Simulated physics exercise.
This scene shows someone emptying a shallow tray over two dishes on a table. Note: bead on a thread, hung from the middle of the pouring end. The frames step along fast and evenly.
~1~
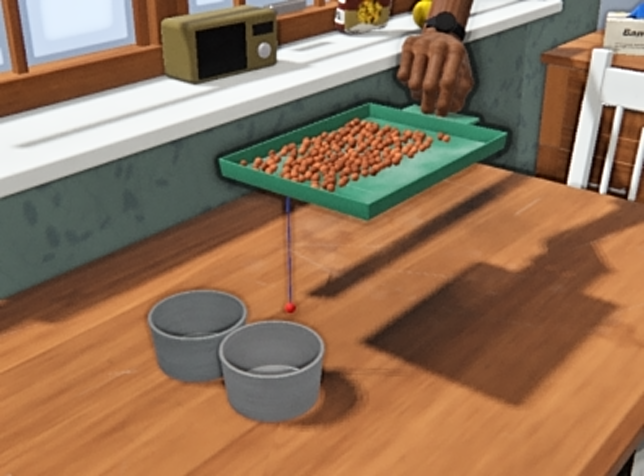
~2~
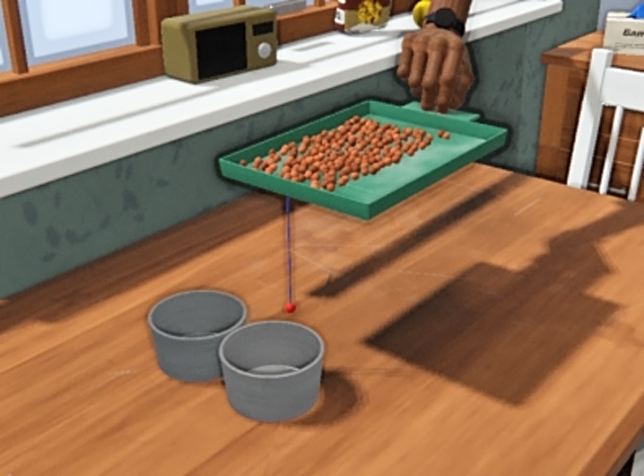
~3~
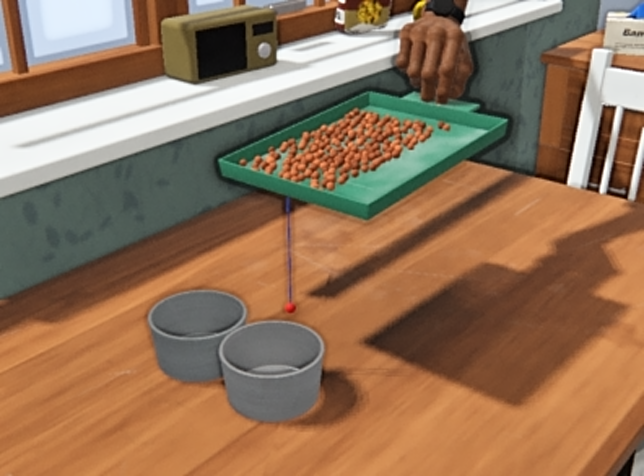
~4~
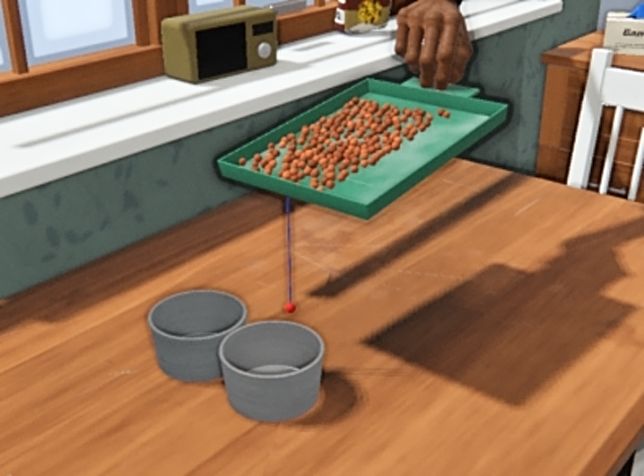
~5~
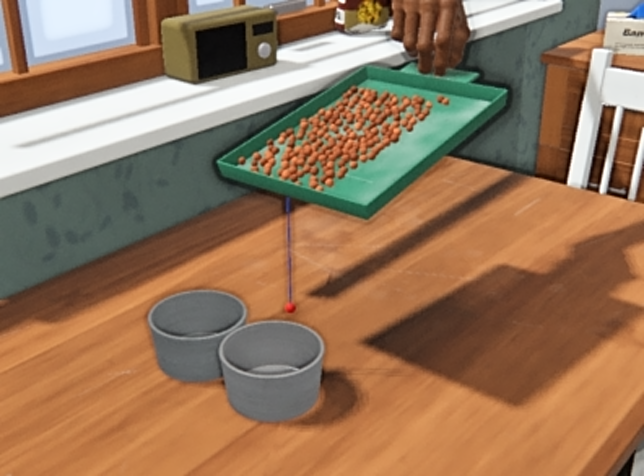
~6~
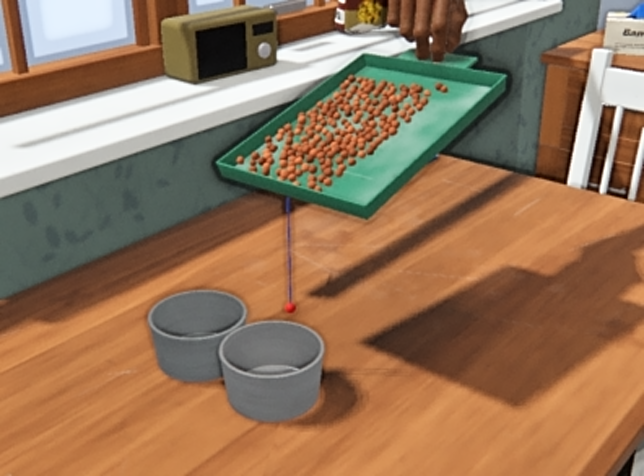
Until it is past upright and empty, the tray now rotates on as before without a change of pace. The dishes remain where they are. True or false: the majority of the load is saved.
True.
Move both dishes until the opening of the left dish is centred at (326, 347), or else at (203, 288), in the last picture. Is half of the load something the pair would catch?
Placing 1: A minority of it. Placing 2: A minority of it.
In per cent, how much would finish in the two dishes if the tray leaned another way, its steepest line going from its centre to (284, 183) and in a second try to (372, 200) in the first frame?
In order: About 90, then 20 percent.
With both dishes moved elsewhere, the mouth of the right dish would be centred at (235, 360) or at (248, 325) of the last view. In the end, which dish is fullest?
The right-hand one the first time, the right-hand one the second.
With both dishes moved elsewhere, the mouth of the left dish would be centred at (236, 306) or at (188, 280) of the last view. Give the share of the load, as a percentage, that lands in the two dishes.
In turn 40 and 20 in a hundred.
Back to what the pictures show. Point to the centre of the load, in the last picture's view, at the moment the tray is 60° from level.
Around (283, 147).
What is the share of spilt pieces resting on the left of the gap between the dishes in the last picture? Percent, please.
I'd guess close to 50 %.
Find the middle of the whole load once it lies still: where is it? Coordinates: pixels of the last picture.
Near pixel (247, 380).
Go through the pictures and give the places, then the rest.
The first frame shows corners of the pouring end (222, 159) and (368, 203), level; middle of the load (352, 153), clay pellets; left dish (164, 351); right dish (238, 389); bead on its thread (291, 308).
The second frame shows corners of the pouring end (222, 159) and (368, 203), level; middle of the load (352, 151).
The third frame shows corners of the pouring end (221, 160) and (367, 203), tipped barely, level across its low end; middle of the load (352, 146).
The fourth frame shows corners of the pouring end (221, 160) and (366, 203), tipped a little, level across its low end; middle of the load (351, 139).
The fifth frame shows corners of the pouring end (220, 161) and (365, 203), tipped a little, level across its low end; middle of the load (350, 132).
The sixth frame shows corners of the pouring end (219, 162) and (365, 204), tipped clearly, level across its low end; middle of the load (348, 126); left dish (164, 351); right dish (238, 389).
Just after the last frame, tray tipped steeply; almost all on the tray; just a few in the air.
A moment on, tray tipped right over; almost all on the tray; just a few in the right dish; just a few in the left dish; just a few outside both.
Further on, tray tipped past a quarter turn; roughly half in the right dish; roughly a third in the left dish; roughly a quarter outside both.
When it is over, tray tipped past a quarter turn; roughly half in the right dish; roughly a third in the left dish; roughly a quarter outside both.
